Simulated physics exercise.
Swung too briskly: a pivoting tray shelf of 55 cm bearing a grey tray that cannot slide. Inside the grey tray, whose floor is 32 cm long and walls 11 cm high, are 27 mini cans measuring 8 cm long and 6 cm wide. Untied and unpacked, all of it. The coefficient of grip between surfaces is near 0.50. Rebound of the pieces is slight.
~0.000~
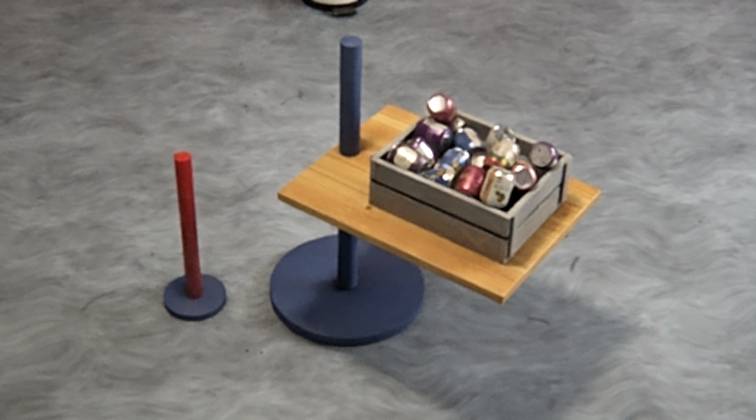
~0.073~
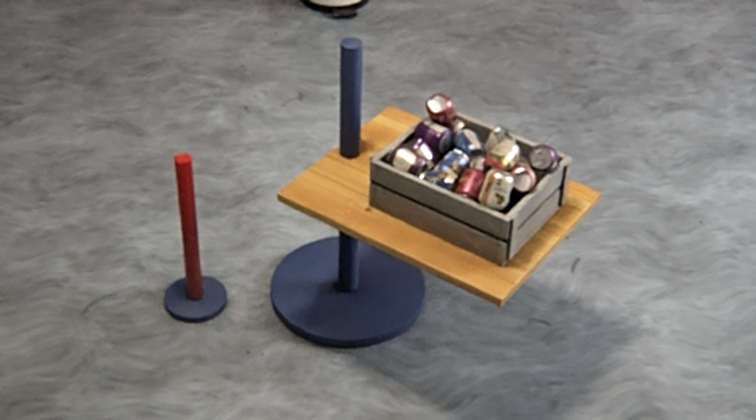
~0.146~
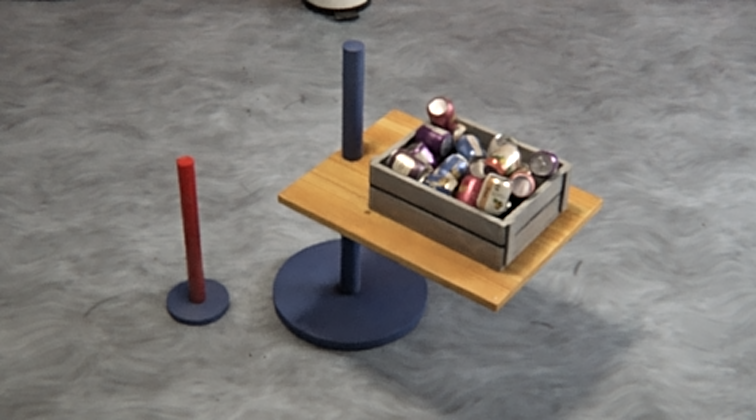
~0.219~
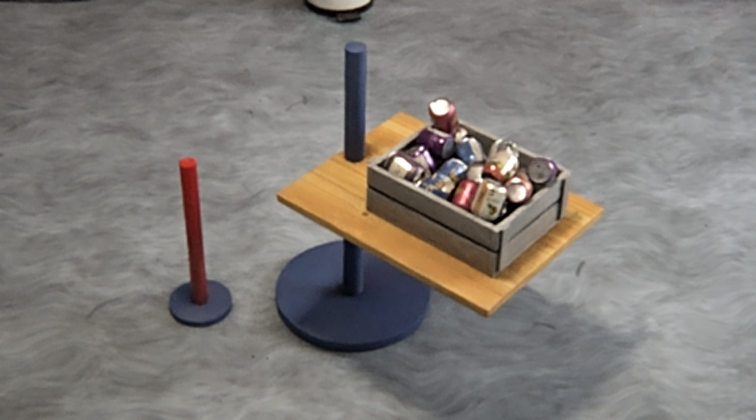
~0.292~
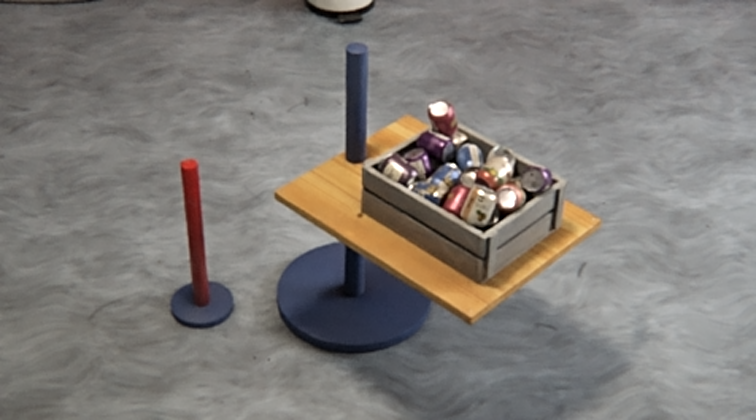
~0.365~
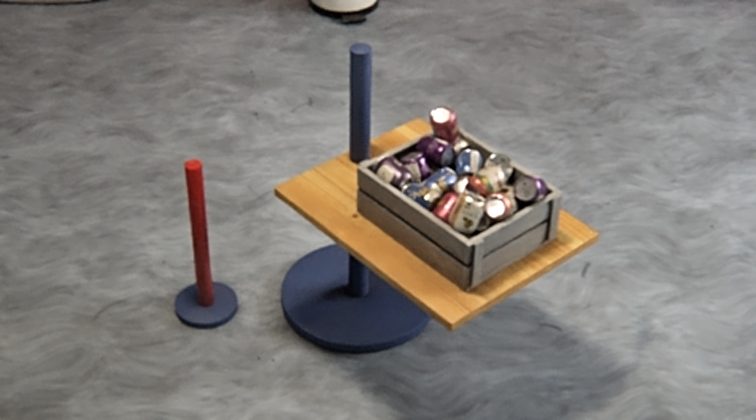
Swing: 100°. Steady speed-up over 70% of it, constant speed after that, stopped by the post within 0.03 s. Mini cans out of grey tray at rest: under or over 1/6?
Under.
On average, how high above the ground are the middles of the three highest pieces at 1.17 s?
About 60 cm up.
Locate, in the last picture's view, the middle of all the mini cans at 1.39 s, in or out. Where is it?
In the last view, the centre sits near (248, 184).
After 0.97 s, the shelf hits the red post.
After 1.05 s, the grey tray is down by 1 of 27.
After 1.17 s, the grey tray is down by 1 of 27.
After 1.39 s, the grey tray is down by 1 of 27.
When it is over (at 1.82 s), the grey tray is down by 1 of 27. Asked share, 1 of 27, 4 per cent.
